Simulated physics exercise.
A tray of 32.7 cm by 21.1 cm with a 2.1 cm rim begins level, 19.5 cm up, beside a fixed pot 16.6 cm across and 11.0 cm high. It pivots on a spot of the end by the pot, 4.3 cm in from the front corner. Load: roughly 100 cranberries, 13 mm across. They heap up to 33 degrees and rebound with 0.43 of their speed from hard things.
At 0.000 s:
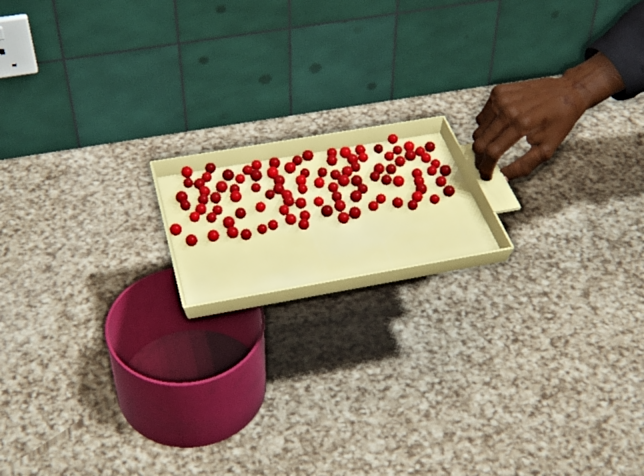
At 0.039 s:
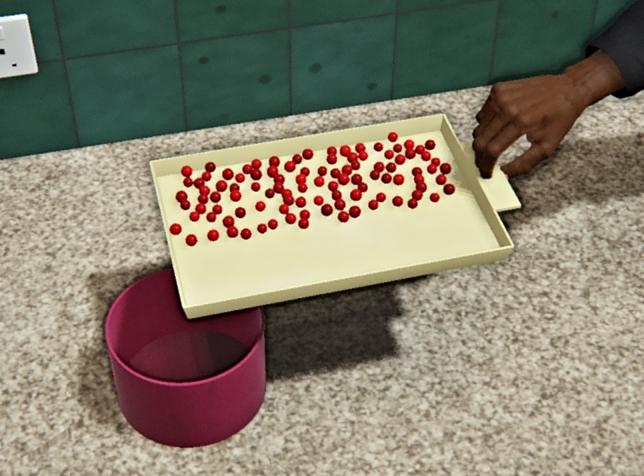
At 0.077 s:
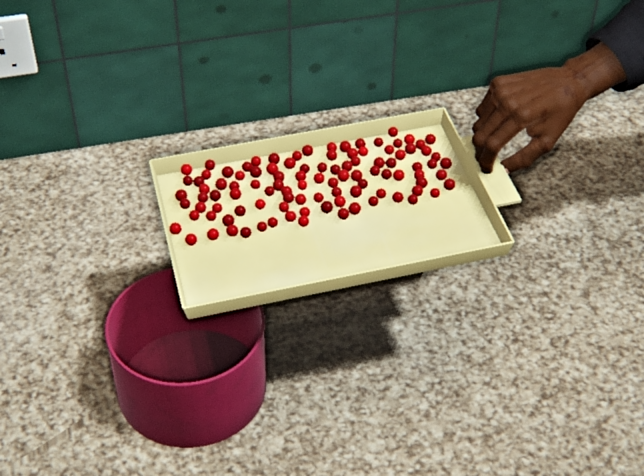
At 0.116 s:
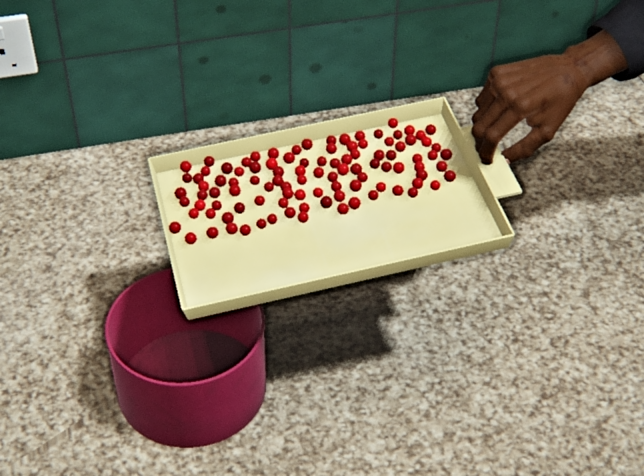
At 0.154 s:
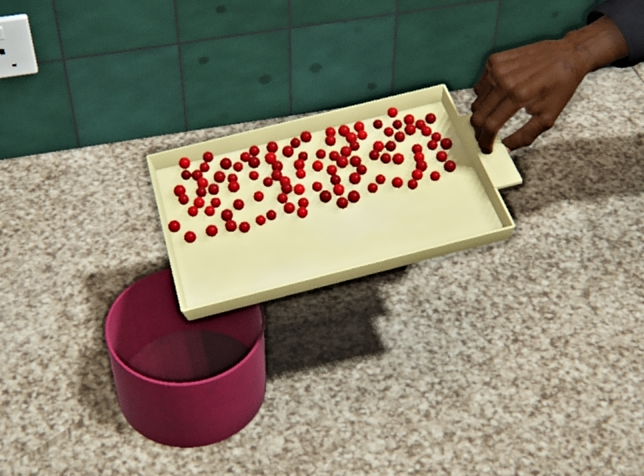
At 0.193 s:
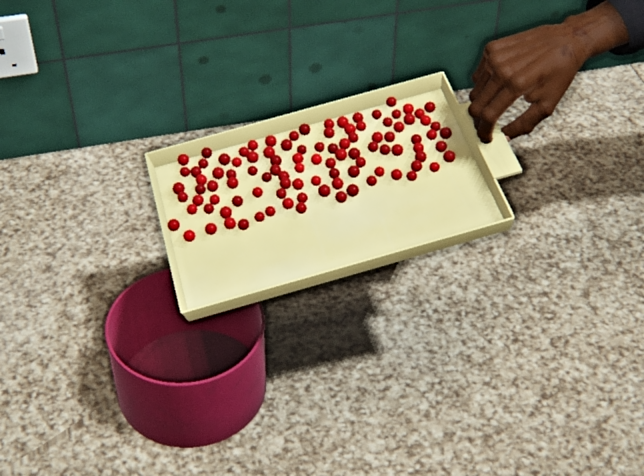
On a speckled counter, a hand tilts a cream tray of red berries slightly leftward.
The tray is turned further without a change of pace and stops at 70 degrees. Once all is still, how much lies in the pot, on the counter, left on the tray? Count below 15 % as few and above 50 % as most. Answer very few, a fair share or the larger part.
Pot very few, counter a fair share, tray the larger part.
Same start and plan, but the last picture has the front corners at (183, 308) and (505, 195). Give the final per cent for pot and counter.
Pot 15, counter 35.
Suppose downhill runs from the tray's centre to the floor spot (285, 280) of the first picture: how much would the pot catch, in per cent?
About 0 per cent.
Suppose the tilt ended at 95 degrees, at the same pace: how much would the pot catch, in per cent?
Then about 40 per cent.
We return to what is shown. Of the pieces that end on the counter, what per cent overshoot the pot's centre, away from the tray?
About 90 per cent.
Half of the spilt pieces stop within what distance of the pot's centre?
About 20 cm.
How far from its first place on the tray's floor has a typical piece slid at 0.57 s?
Roughly 8 cm.
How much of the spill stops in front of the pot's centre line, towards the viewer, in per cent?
About 100 per cent.
After 0.57 s, tilt 40 degrees; the tray holds 100 %, the pot 0 %.
Then, at 0.82 s, tilt 59 degrees; the tray holds 95 %, the pot 0 %.
Then, at 1.17 s, tilt 70 degrees; the tray holds 75 %, the pot 0 %.
By 2.0 s all is still; pot 0 %, counter 25 %, tray 70 %.
